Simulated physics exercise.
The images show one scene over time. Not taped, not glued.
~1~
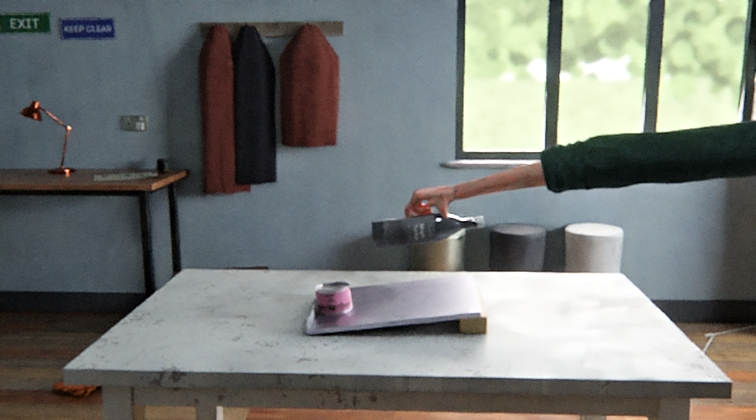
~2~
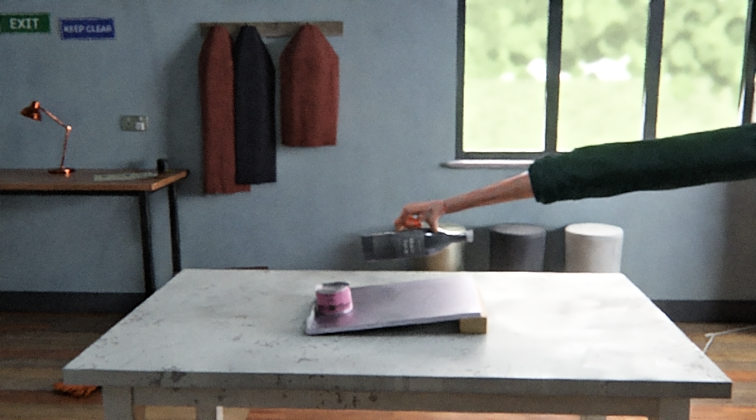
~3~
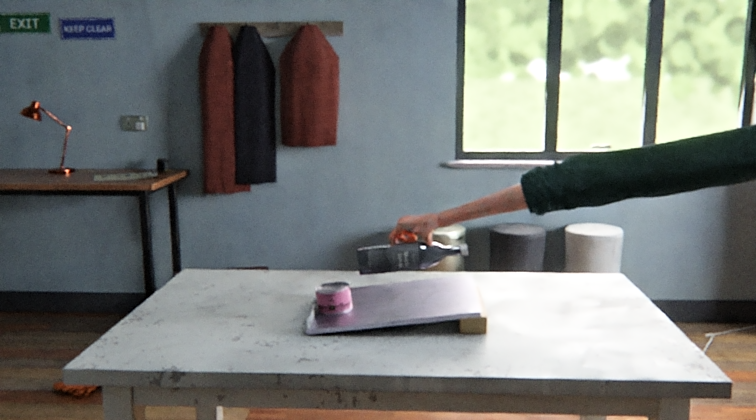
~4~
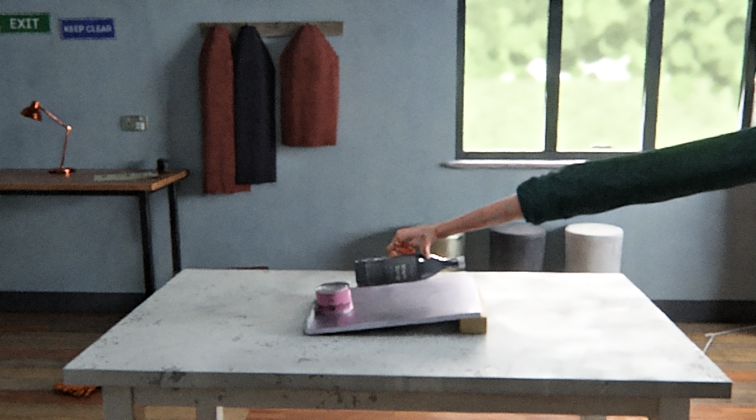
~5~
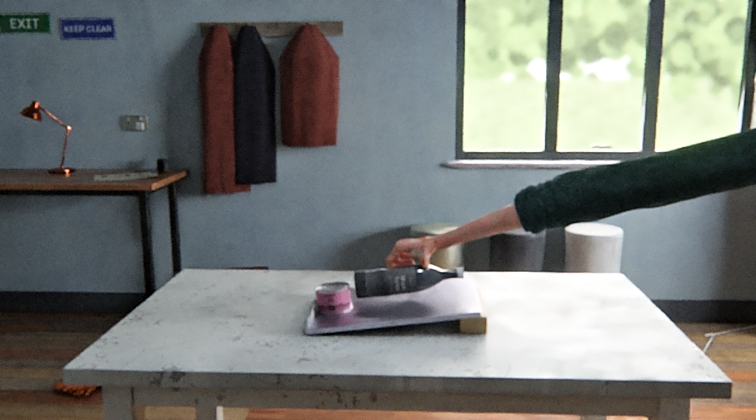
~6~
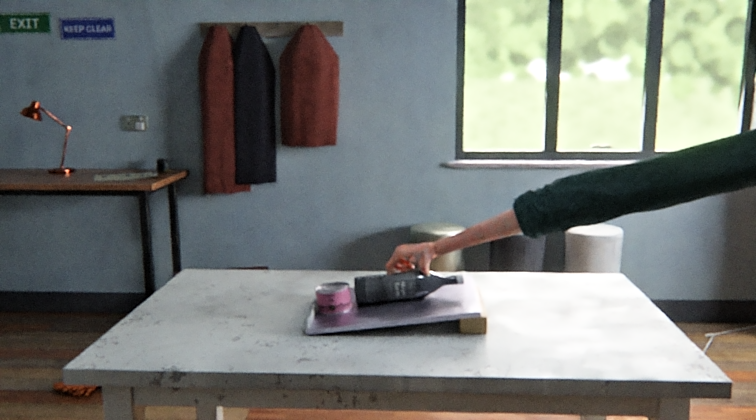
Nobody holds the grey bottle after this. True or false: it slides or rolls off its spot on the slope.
False.
Then, 0.20 s later than the last frame, all is still.
Then, 0.50 s later than the last frame, grey bottle resting near (409, 285).
When it is over, both as before. End places, in pixels of the last picture, grey bottle near (409, 285). The grey bottle keeps its place.
